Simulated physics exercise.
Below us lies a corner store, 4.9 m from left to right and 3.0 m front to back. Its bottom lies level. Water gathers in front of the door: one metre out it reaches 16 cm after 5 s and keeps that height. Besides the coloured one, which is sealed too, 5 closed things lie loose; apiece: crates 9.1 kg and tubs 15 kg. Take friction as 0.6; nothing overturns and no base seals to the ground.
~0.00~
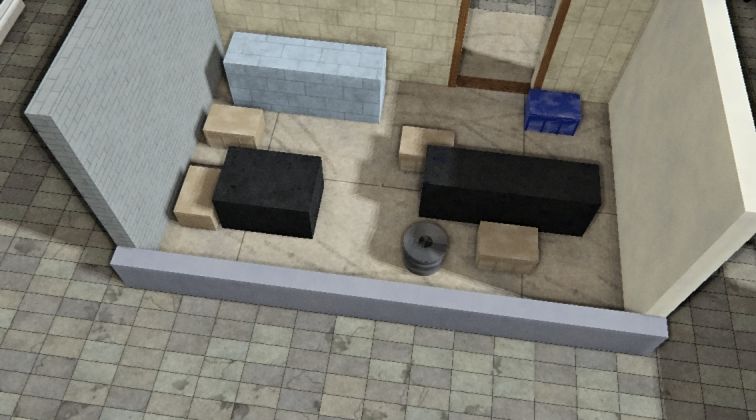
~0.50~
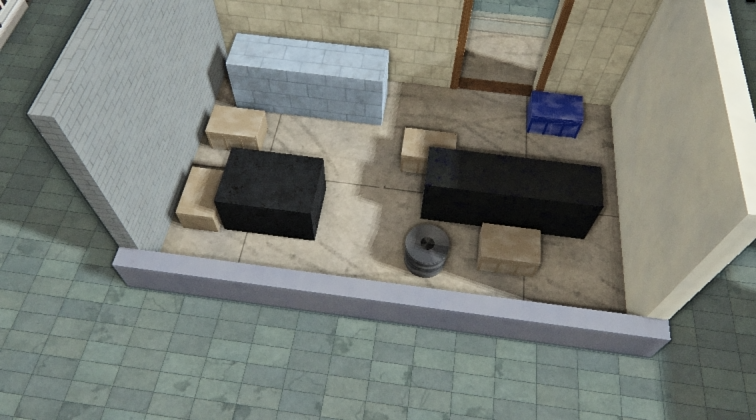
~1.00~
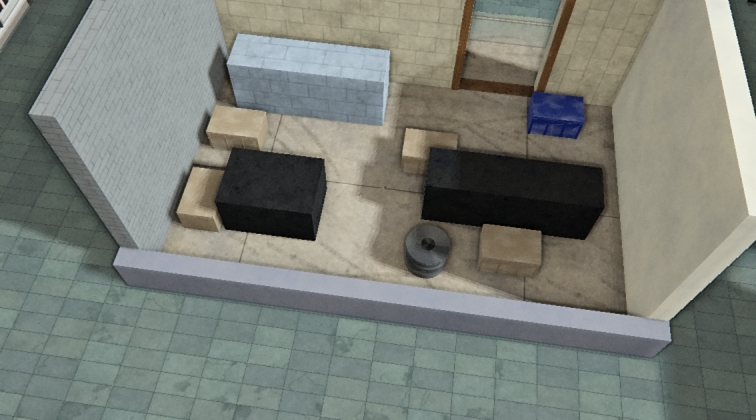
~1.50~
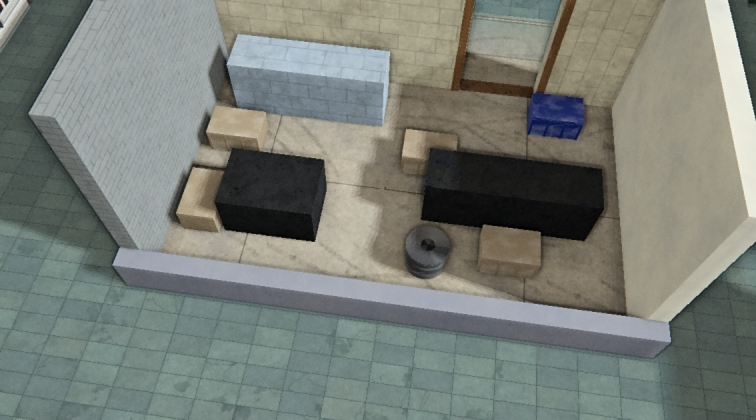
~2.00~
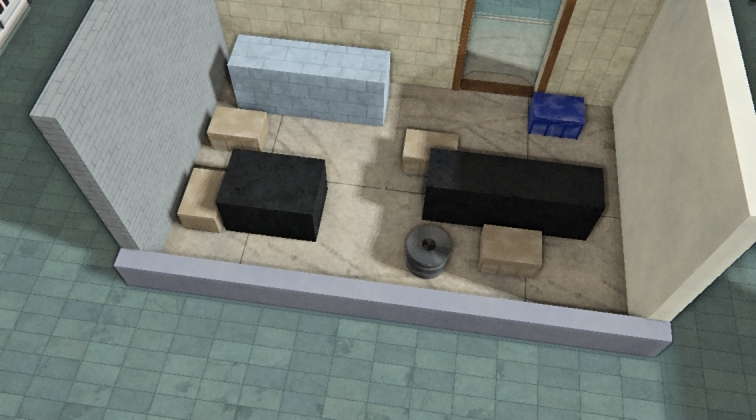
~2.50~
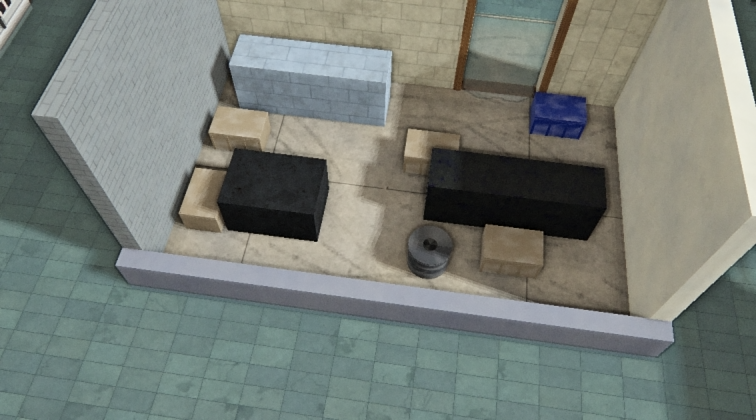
Crates and a round tub sit still in a store while the ground outside turns green.
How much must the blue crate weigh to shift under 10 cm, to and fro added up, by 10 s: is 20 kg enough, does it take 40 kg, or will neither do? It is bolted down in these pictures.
Verdict: Only the higher weight holds it.
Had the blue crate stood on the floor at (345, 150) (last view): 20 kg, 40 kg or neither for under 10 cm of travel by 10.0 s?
The smaller is enough.
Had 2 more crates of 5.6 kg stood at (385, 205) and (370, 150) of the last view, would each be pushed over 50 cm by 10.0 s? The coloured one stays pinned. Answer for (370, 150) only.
Answer: Over.
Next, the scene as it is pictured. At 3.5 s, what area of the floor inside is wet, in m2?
About 1.0 m2.
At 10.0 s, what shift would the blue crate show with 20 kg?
About 20 cm.
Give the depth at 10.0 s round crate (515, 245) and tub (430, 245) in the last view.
Roughly 1 and 1 cm.
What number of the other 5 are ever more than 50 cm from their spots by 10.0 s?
That makes 1.
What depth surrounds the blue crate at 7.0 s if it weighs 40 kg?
Roughly 4 cm.
After 3.5 s the blue crate would be 0 cm from its start with 20 kg and 0 cm from its start with 40 kg; 1 cm of water round it then.
After 4.5 s the blue crate would be 0 cm from its start with 20 kg and 0 cm from its start with 40 kg; 2 cm of water round it then.
After 7.0 s the blue crate would be 0 cm from its start with 20 kg and 0 cm from its start with 40 kg; 4 cm of water round it then.
After 10.0 s the blue crate would be 23 cm from its start with 20 kg and 0 cm from its start with 40 kg; 8 cm of water round it then.
